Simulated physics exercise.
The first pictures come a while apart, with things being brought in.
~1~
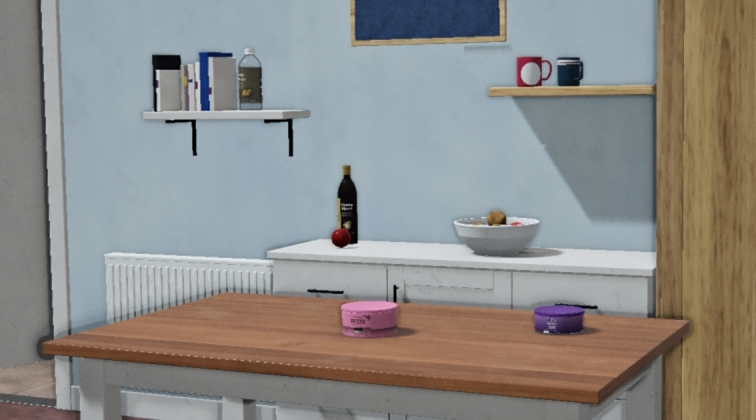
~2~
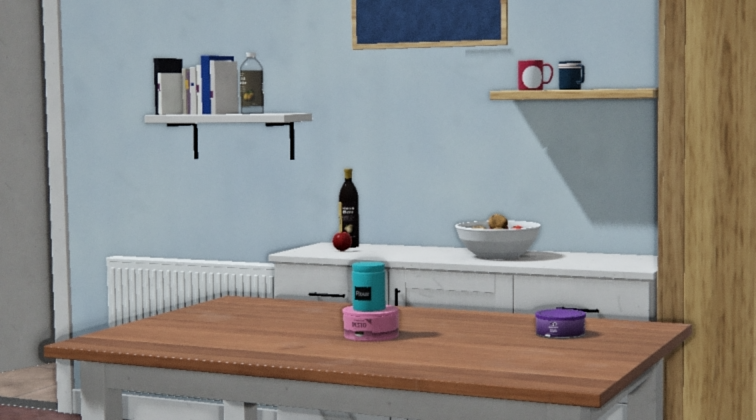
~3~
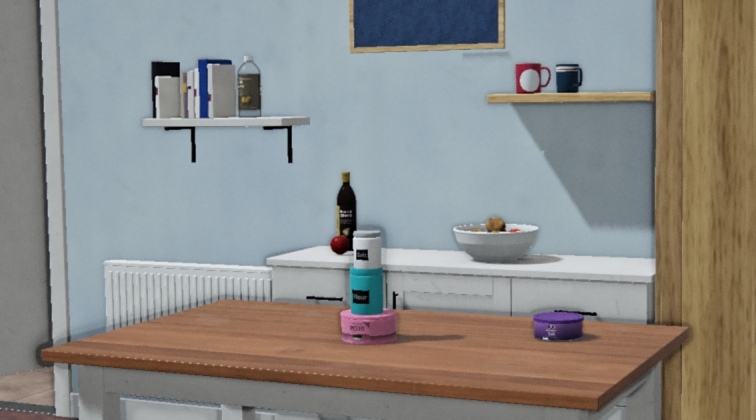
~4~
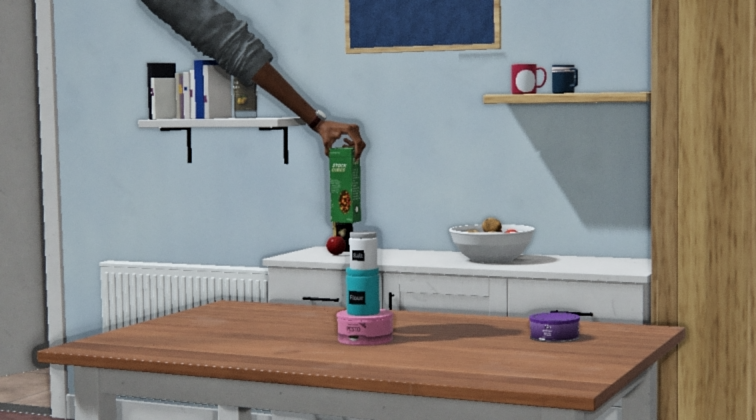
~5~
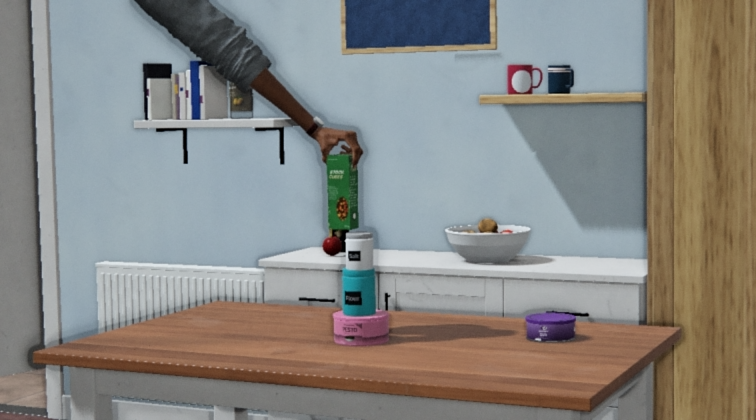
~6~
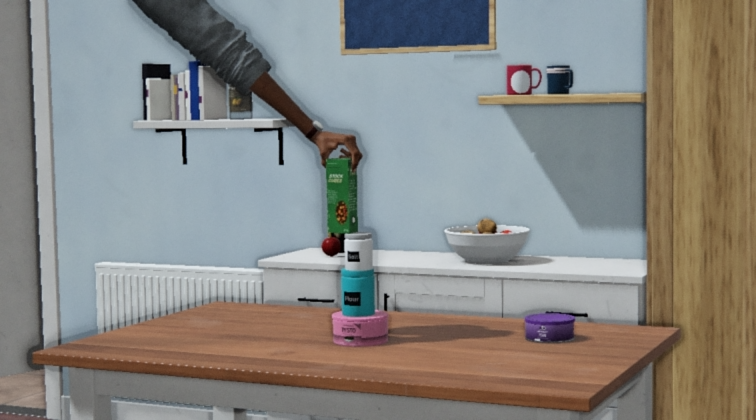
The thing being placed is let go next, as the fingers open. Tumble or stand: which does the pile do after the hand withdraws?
It tumbles.
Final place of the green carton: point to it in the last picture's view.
The object ends up somewhere around (298, 327).
Then, 0.40 s later than the last frame, green carton tilted by 39° near (322, 207).
Then, 0.50 s later than the last frame, green carton now fallen.
Then, 0.60 s later than the last frame, things are still on the move.
Then, 1.10 s later than the last frame, nothing new.
When it is over, fallen, green carton; the other 4 as before. End places, in pixels of the last picture, green carton near (298, 327). The pile comes apart.
